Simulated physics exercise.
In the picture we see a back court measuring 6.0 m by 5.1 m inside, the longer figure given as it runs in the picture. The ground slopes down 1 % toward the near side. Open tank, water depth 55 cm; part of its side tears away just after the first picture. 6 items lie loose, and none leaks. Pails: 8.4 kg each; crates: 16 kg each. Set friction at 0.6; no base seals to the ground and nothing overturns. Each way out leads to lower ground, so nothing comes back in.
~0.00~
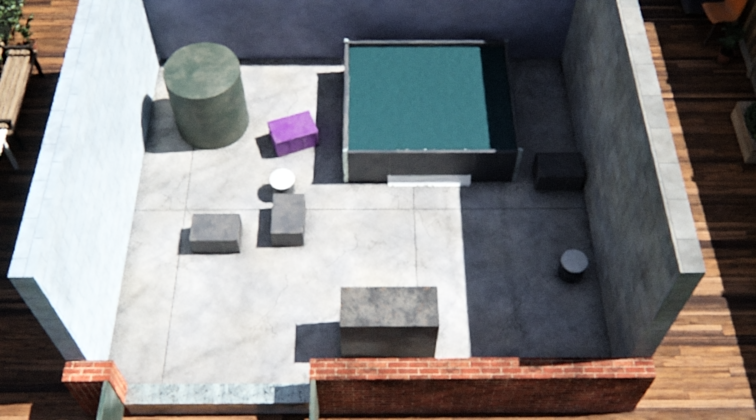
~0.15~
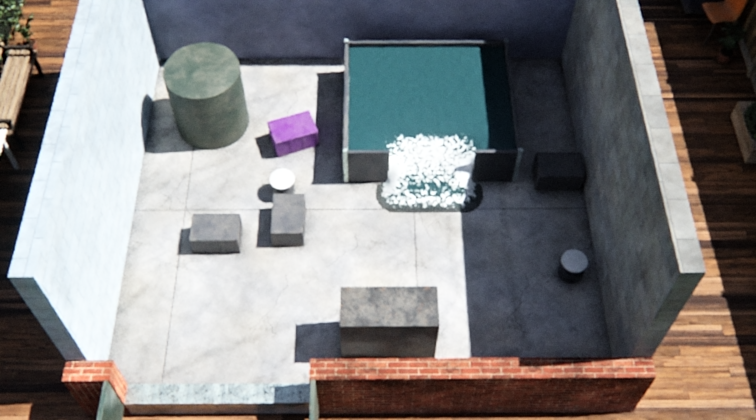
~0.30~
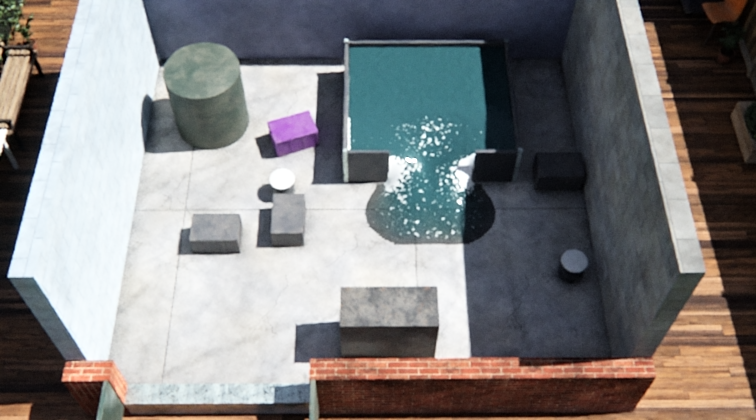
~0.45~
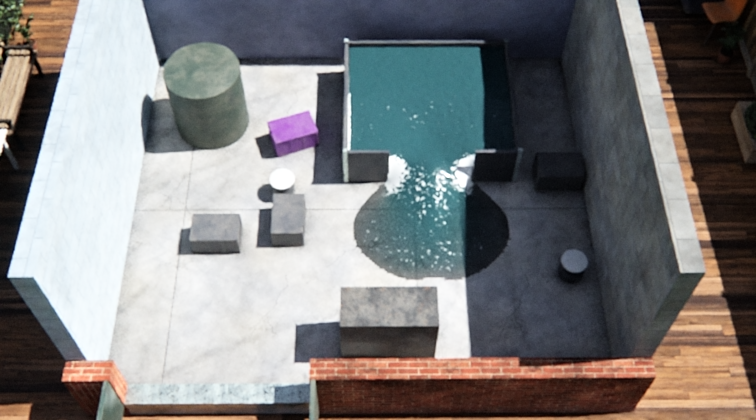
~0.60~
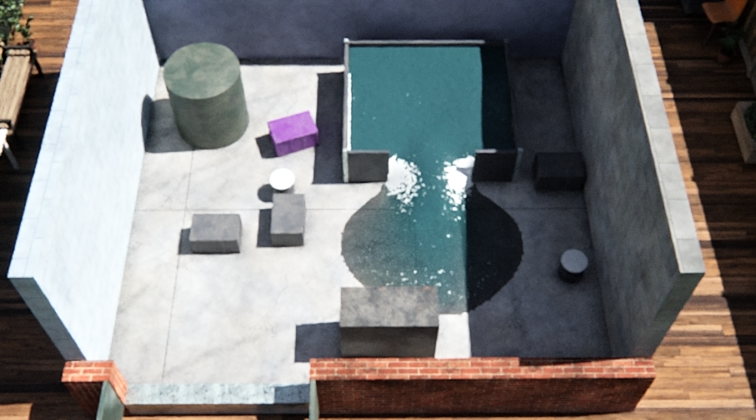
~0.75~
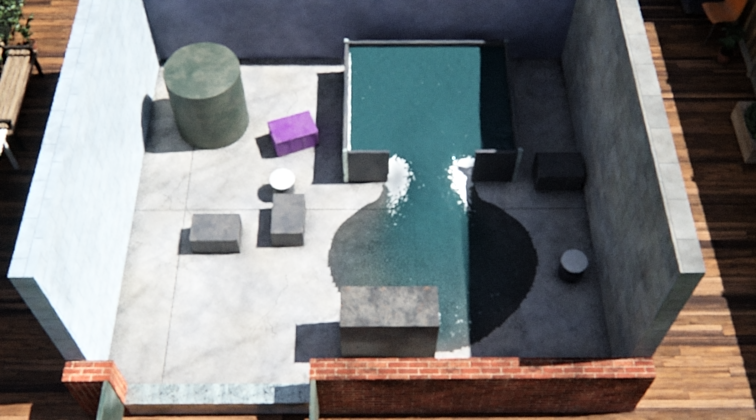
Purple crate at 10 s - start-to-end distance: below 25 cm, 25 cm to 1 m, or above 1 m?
It will be left near its start.
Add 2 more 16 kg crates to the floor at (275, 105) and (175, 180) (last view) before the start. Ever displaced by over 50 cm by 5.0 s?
Below the mark, below the mark.
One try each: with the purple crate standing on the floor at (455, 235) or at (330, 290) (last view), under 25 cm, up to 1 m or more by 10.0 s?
One after the other: It is taken far off, and then it is taken far off.
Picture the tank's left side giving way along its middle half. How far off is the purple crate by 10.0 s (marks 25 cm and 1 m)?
The purple crate is swept a long way.
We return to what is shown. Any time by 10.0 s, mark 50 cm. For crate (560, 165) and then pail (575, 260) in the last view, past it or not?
First one went too far, second one went too far.
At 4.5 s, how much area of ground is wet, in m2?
At that time the wet patch spans about 22 m2.
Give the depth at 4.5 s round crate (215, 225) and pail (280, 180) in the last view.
Depth approx. 2 cm / 1 cm.
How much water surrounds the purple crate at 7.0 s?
2 cm, roughly.
After 2.0 s the purple crate is near (293, 126), 0.0 m from its start, aground; 0 of 6 are out; 0 afloat.
After 4.5 s the purple crate is near (293, 126), 0.0 m from its start, aground; 0 of 6 are out; 0 afloat.
After 7.0 s the purple crate is near (293, 126), 0.0 m from its start, aground; 0 of 6 are out; 2 afloat.
After 10.0 s the purple crate is near (293, 126), 0.0 m from its start, aground; 0 of 6 are out; 2 afloat.
